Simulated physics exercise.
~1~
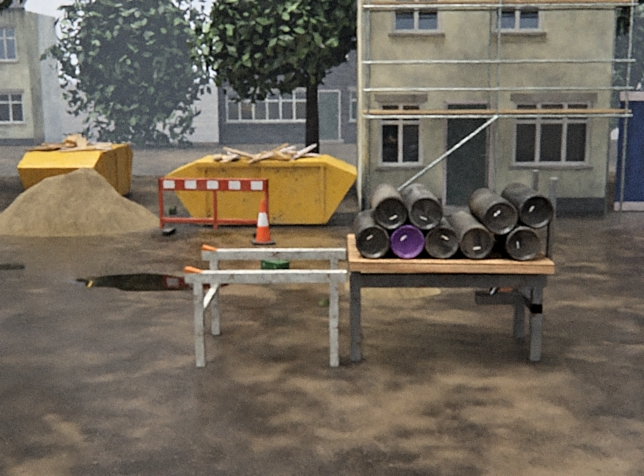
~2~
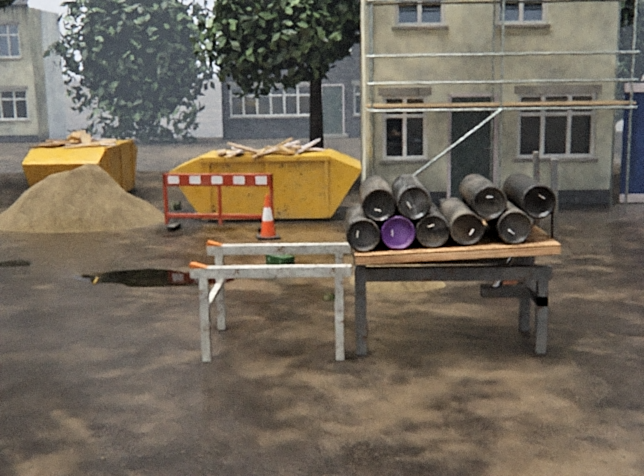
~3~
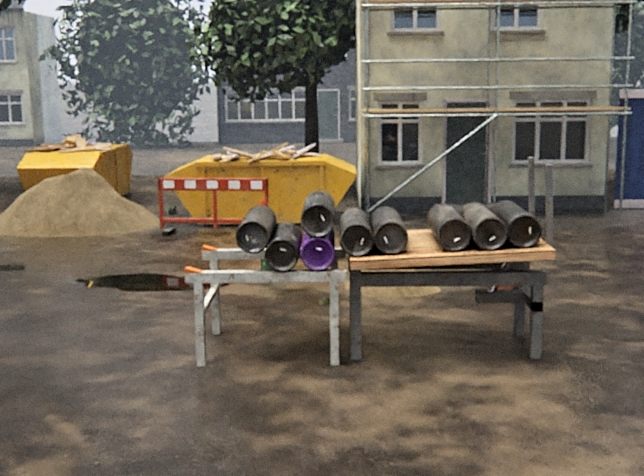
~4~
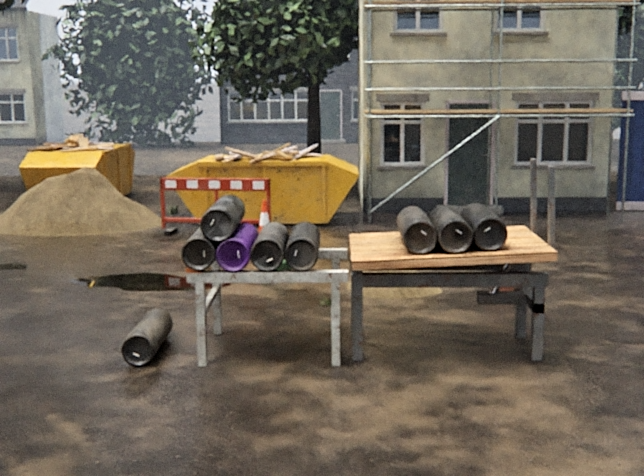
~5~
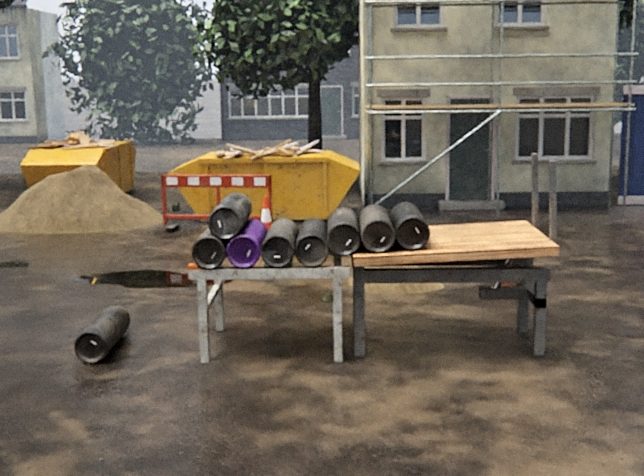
Dark gas cylinders and a purple one rolling left off a tilting deck onto a rack, one dropping to the ground beyond.
